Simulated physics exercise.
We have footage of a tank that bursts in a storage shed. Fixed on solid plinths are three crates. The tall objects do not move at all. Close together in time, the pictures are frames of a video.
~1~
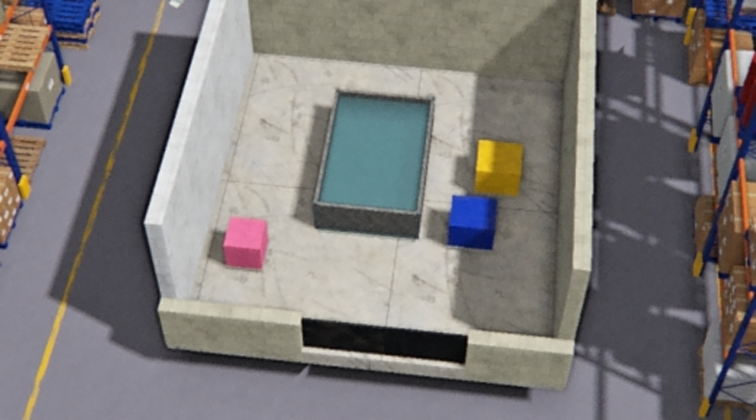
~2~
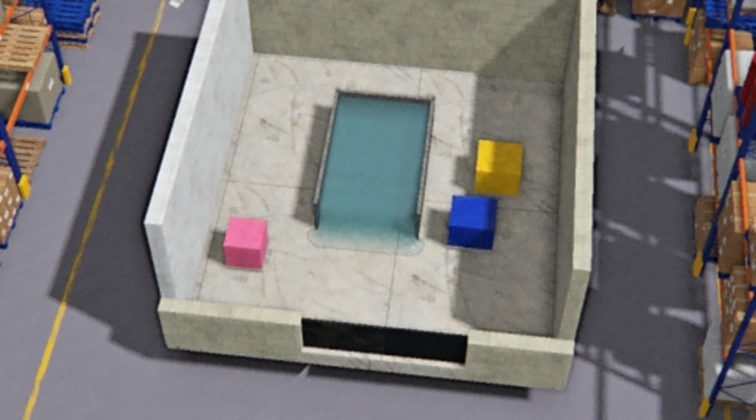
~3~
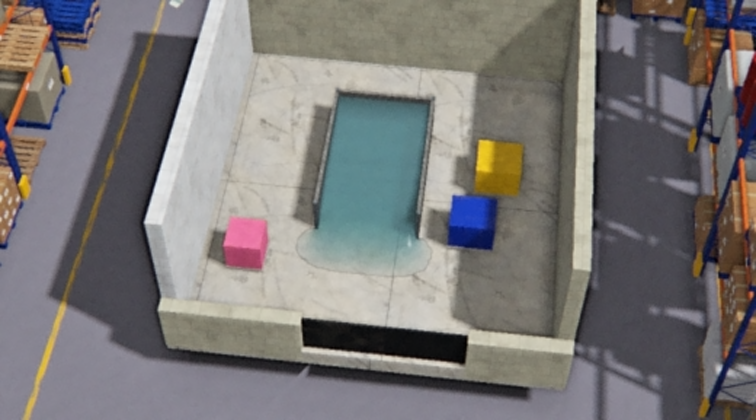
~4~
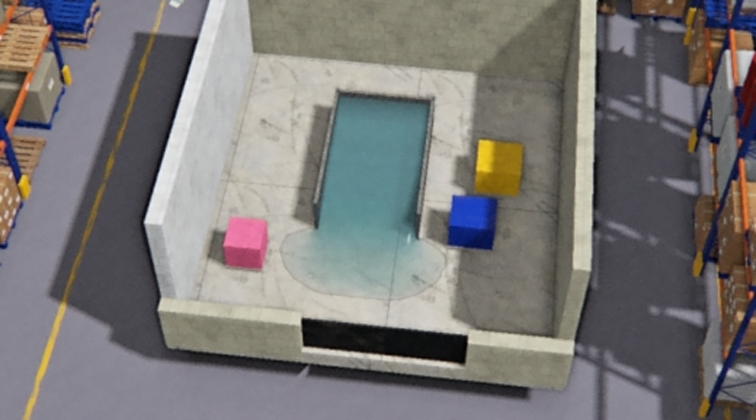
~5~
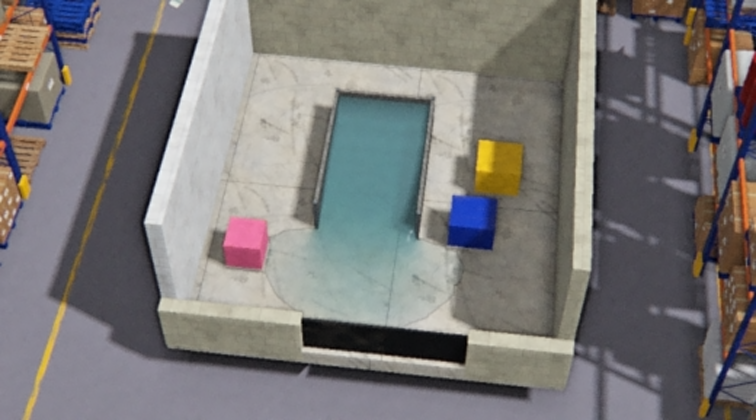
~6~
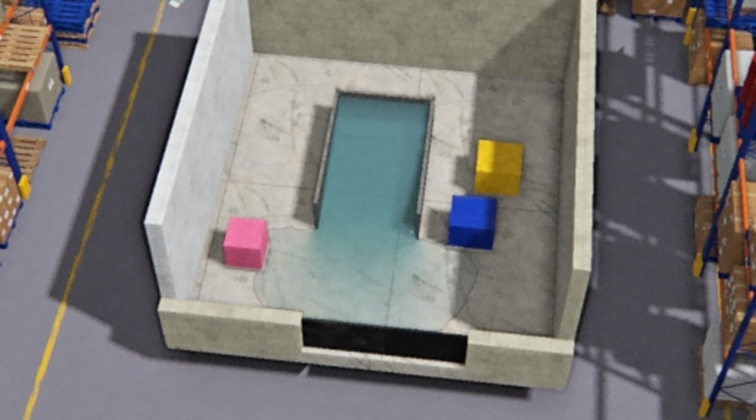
Water pours from the open tank's near end and spreads across the pale floor between blocks.
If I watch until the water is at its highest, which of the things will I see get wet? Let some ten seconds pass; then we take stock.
In the end yellow crate: Becomes wet. Blue crate: Becomes wet. Pink crate: Becomes wet.
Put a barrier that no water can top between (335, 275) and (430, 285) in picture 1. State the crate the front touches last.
Lab note: Final one reached is the yellow crate.
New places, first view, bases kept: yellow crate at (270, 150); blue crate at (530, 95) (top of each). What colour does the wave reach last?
Answer: The blue-painted one.
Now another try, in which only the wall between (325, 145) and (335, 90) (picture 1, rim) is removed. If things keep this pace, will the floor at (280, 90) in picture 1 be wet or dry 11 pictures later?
That spot: Submerged.
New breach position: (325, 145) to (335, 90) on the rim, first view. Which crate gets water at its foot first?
I'd go with the pink one.
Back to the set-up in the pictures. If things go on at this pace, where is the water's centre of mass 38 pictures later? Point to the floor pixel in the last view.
Centre of mass: Roughly (382, 222).
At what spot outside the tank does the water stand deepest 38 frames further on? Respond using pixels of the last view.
Roughly (558, 82).
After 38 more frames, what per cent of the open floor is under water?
It works out to about 90 in a hundred.
A moment on, water covers 25 % of the floor; the yellow crate not reached, the blue crate water round its plinth, the pink crate water round its plinth.
Next, water covers 30 % of the floor; the yellow crate not reached, the blue crate water round its plinth, the pink crate water round its plinth.
Then, water covers 55 % of the floor; the yellow crate water round its plinth, the blue crate water round its plinth, the pink crate water round its plinth.
Later, water covers 90 % of the floor; the yellow crate water round its plinth, the blue crate water round its plinth, the pink crate water round its plinth.
In the end, water covers 100 % of the floor; the yellow crate was topped, the blue crate was topped, the pink crate was topped.
